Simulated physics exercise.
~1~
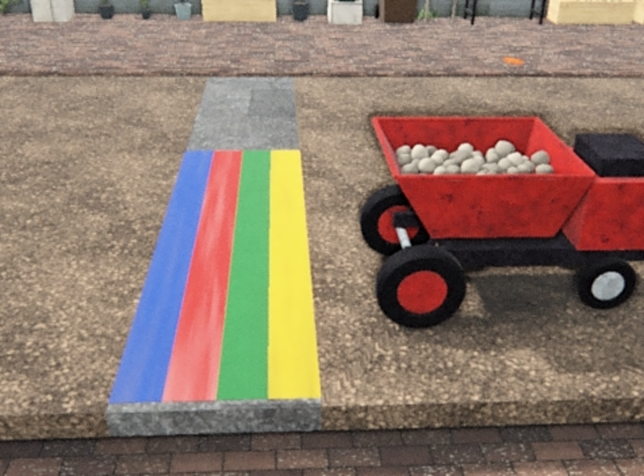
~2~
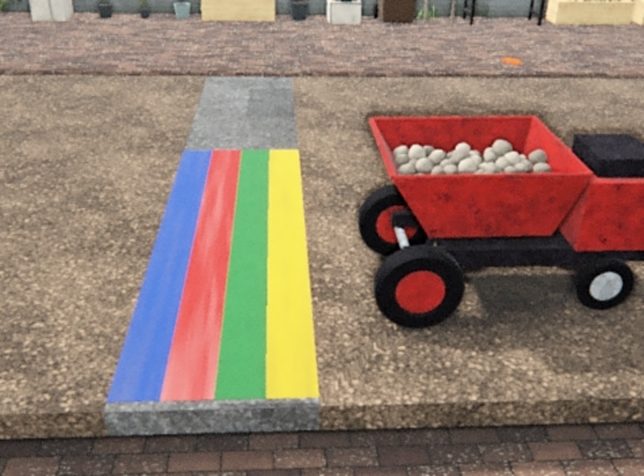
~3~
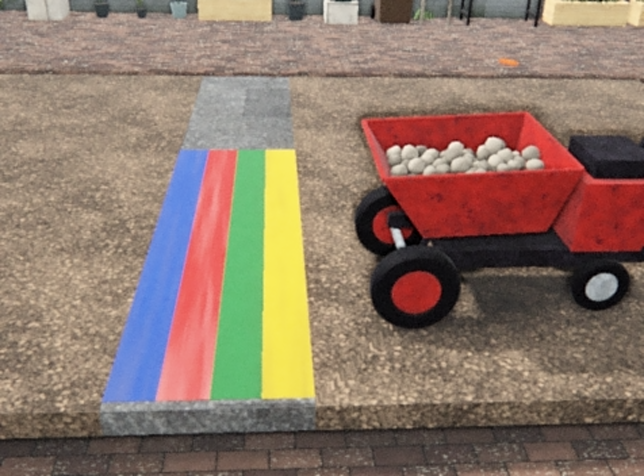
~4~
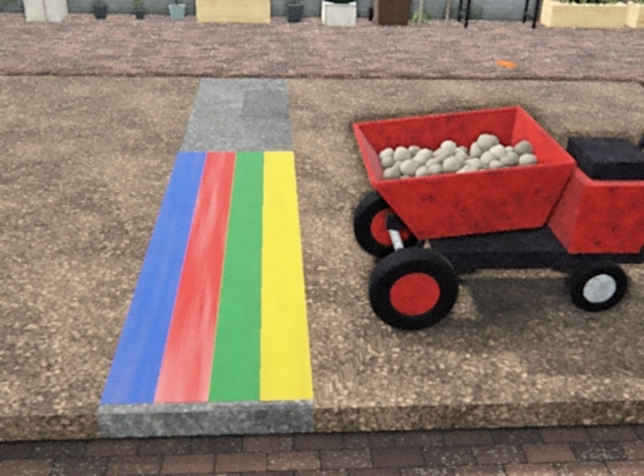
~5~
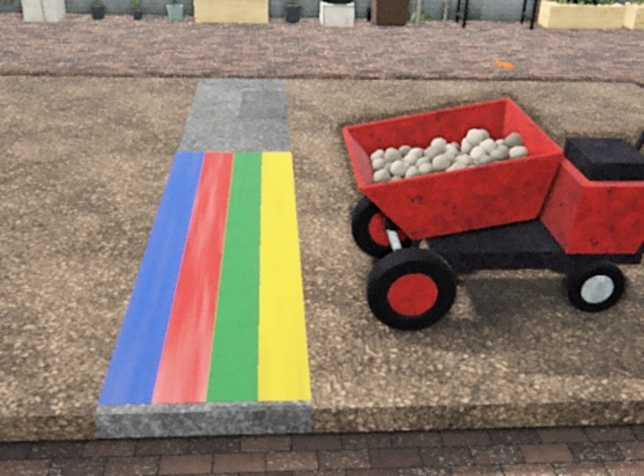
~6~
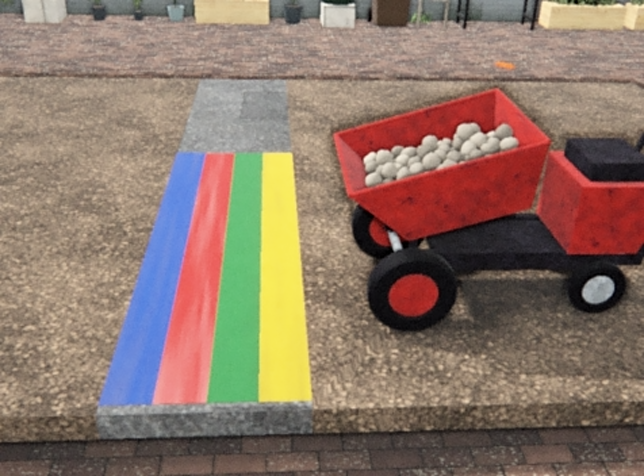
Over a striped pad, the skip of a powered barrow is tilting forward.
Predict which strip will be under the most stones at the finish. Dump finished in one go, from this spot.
I would say the green one.
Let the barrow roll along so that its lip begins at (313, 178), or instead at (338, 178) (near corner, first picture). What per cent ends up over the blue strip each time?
Roughly 30 per cent at the first spot and 20 per cent at the second.
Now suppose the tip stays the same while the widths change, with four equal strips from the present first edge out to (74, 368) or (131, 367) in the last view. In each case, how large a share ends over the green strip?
First case 30 per cent, second case 30 per cent.
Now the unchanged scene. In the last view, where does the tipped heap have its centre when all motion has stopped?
The centre settles at about (235, 286).
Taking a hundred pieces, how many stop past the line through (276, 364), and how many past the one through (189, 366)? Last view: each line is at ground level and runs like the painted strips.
First 70 in a hundred, second 20 in a hundred.
Soon after the last picture, skip tipped steeply; all in the skip.
A little later, skip tipped right over; most in the skip; a small part over the yellow strip; a small part over the green strip; a stray few over the red strip.
Later still, skip tipped right over; about a quarter in the skip; a small part over the yellow strip; about a third over the green strip; about a quarter over the red strip; a small part over the blue strip; a stray few off the paint.
At rest, skip tipped right over; about a quarter in the skip; a small part over the yellow strip; about a third over the green strip; a small part over the red strip; a small part over the blue strip; a stray few off the paint.
